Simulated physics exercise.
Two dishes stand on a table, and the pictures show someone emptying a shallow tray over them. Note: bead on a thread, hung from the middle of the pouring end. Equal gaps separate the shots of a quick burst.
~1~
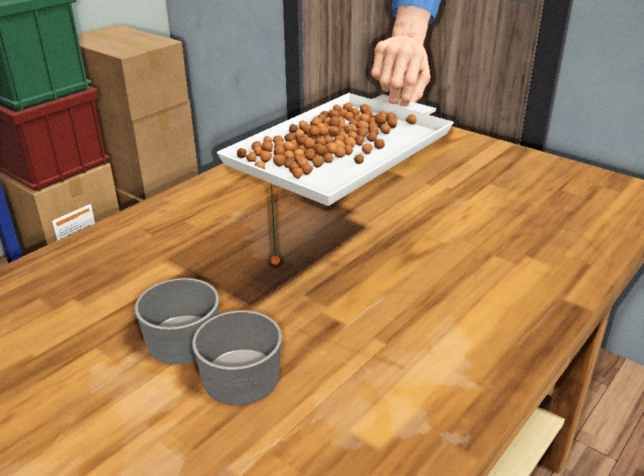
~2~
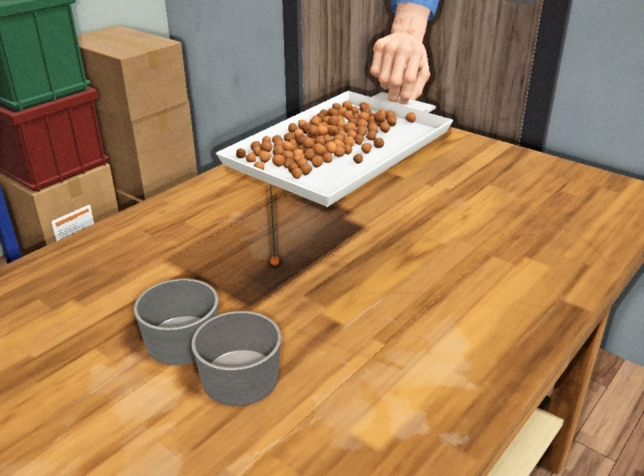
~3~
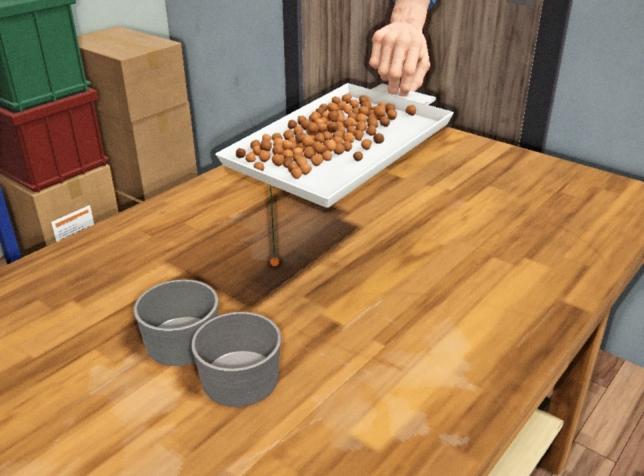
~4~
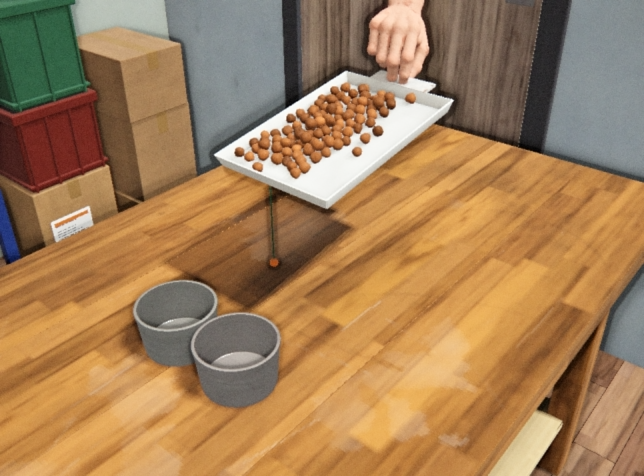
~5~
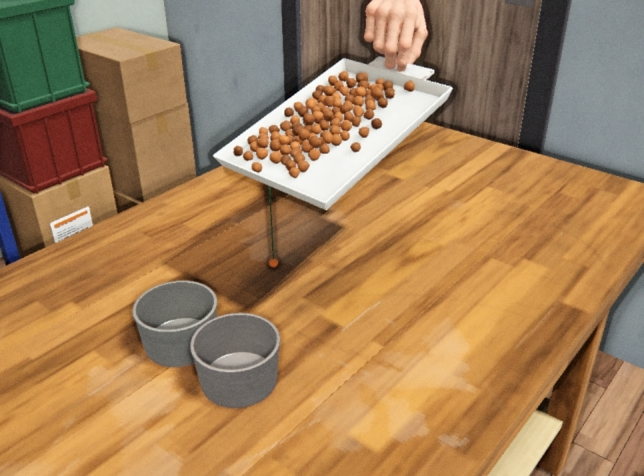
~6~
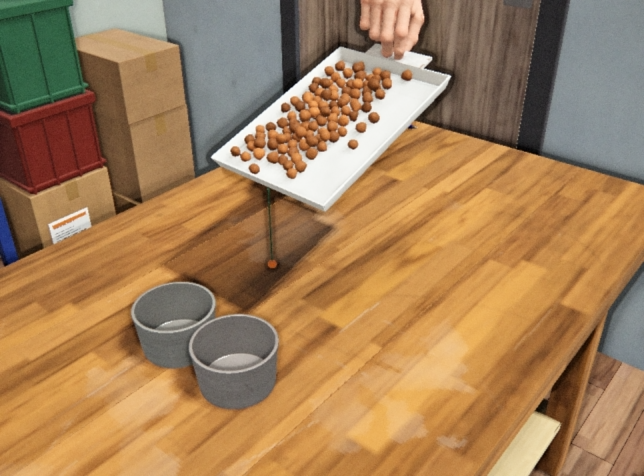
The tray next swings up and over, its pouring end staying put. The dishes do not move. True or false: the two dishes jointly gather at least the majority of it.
False, they gather a minority.
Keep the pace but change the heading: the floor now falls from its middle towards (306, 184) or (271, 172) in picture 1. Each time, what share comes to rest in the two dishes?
Roughly 0 percent, then 0 percent.
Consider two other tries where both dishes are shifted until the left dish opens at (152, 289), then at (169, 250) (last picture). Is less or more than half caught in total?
Placing 1: A minority of it. Placing 2: A minority of it.
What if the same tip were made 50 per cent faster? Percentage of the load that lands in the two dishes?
It would come out near 20 per cent.
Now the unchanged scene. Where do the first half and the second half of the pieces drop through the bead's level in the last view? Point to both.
Initially about (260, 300); subsequently about (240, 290).
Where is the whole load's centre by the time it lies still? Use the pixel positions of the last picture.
Roughly pixel (256, 342).
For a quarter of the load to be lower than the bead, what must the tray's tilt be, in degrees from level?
It has tipped about 100 degrees.
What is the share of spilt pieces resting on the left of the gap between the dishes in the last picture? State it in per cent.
Around 10 per cent, I reckon.
Just after the last frame, tray tipped steeply; almost all on the tray; just a few in the right dish; just a few outside both; about a tenth in the air.
A moment on, tray tipped right over; roughly half on the tray; just a few in the right dish; roughly a quarter outside both; roughly a quarter in the air.
Further on, tray tipped past a quarter turn; about a tenth in the right dish; about a tenth in the left dish; the larger part outside both.
When it is over, tray tipped past a quarter turn; about a tenth in the right dish; about a tenth in the left dish; the larger part outside both.
